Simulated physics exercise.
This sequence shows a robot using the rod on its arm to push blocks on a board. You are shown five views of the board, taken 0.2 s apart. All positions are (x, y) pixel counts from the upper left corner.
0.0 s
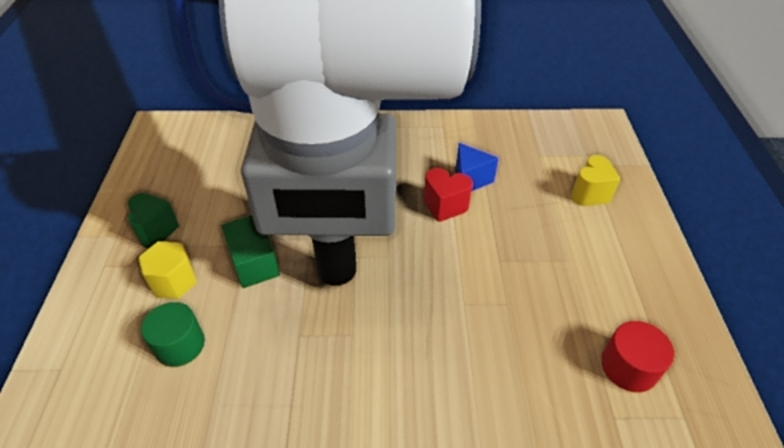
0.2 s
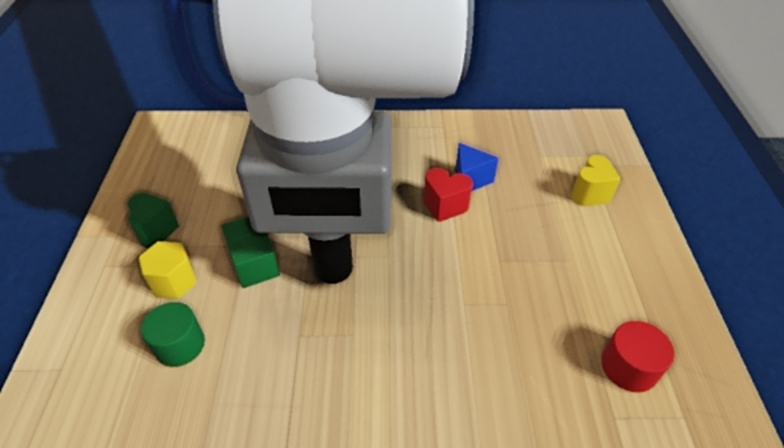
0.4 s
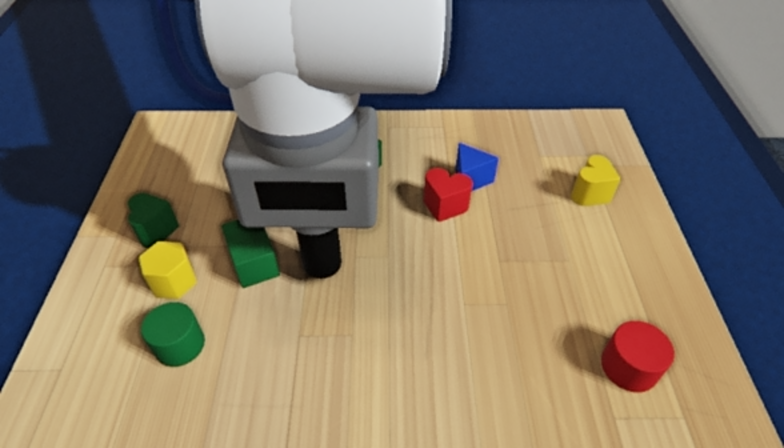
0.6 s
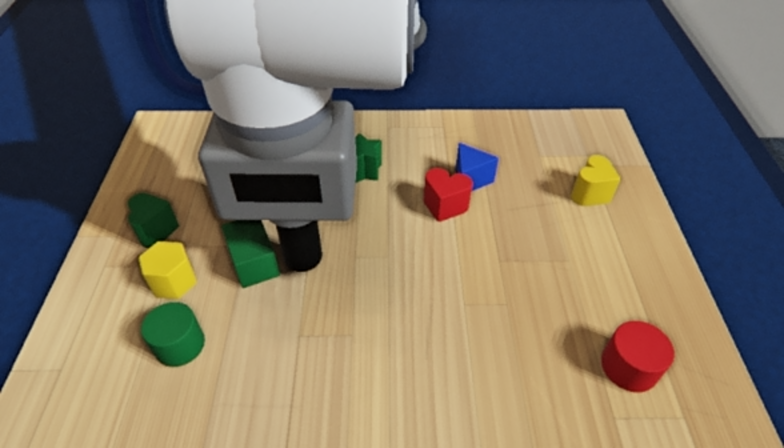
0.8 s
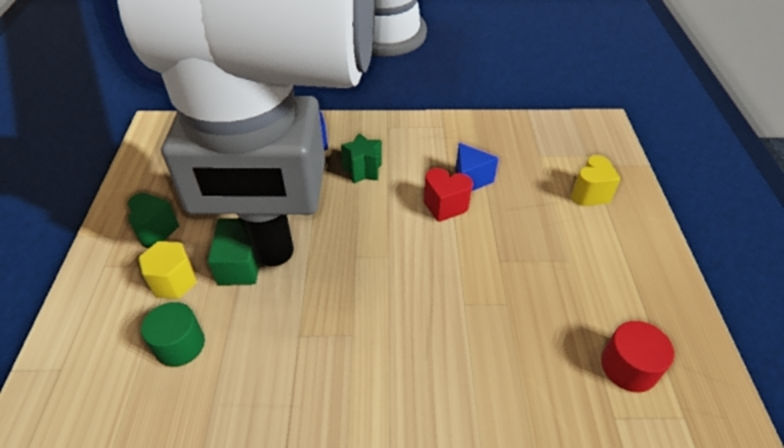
The robot arm's black rod slid left across the wooden board, slowly at first, then nudged a green block slightly left toward the yellow one, while the red, blue and other blocks stayed still.
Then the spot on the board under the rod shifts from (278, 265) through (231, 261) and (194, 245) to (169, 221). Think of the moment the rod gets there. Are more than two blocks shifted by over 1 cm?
That would be a yes.
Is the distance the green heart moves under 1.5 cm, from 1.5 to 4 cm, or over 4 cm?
Between 1.5 and 4 cm.
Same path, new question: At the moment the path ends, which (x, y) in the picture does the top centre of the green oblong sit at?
If I read the scene right, the answer is (144, 239).
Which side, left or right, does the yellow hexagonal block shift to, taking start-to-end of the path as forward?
With start-to-end as forward, it shifts left.
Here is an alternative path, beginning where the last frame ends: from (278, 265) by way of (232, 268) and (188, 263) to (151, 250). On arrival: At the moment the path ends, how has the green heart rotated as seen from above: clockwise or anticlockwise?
It goes clockwise.
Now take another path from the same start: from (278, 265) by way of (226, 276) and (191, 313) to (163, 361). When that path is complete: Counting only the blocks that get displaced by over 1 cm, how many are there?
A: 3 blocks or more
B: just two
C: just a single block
That would be A.
On the path given first. One third of the way, rod at (227, 250); yellow hexagonal block at (138, 263); green oblong at (181, 239), turned 15° anticlockwise.
Two thirds of the way, rod at (189, 233); green heart at (141, 205), turned 20° clockwise; yellow hexagonal block at (111, 270); green oblong at (146, 239), turned 35° anticlockwise.
At the end, rod at (164, 209); green heart at (122, 199), turned 35° anticlockwise; yellow hexagonal block at (110, 271), turned 15° anticlockwise; green round block still; green oblong at (144, 239), turned 40° anticlockwise.
